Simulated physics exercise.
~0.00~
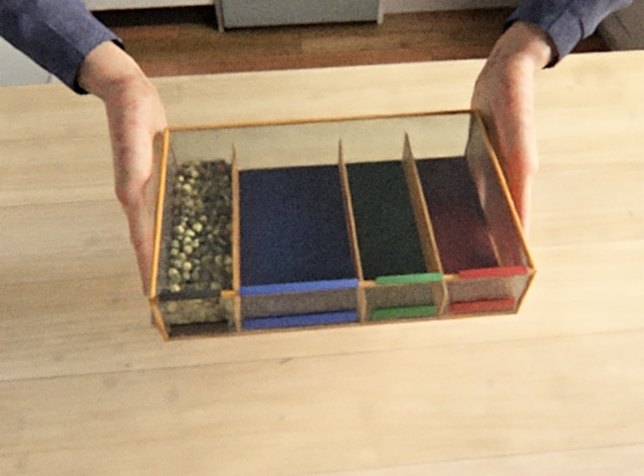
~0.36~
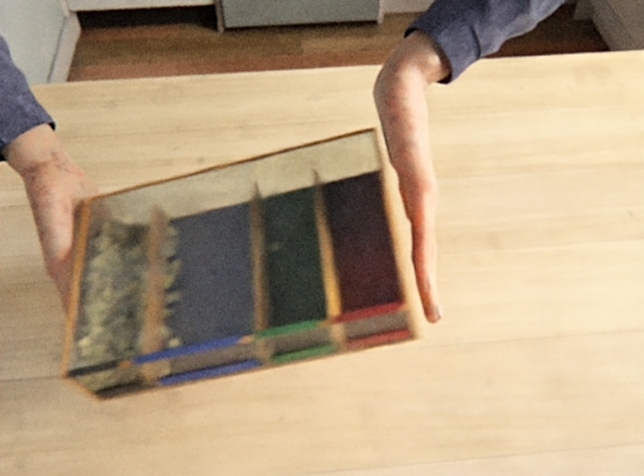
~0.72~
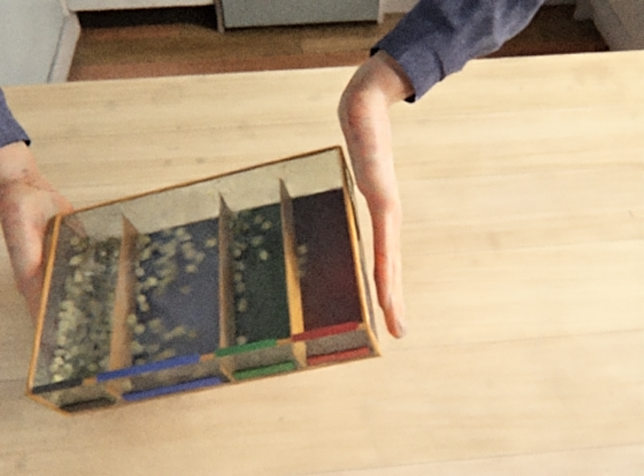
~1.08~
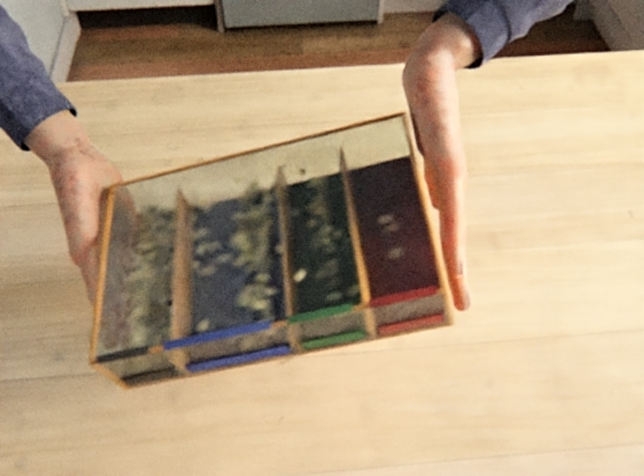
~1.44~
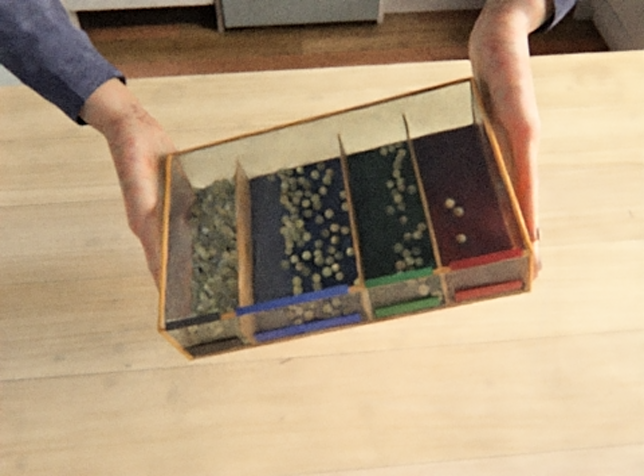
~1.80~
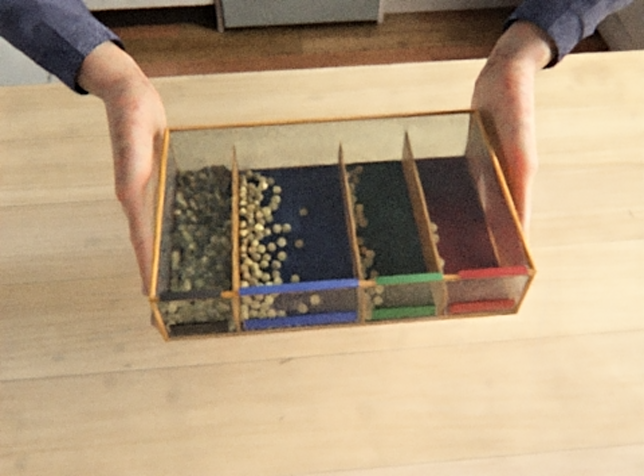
The clip shows two hands holding a clear-lidded box with four compartments, pale beans gathered in the left one. The hands tilt and shake it sideways, scattering beans over the partitions, then level it, leaving most at left, some in blue and fewer in green.
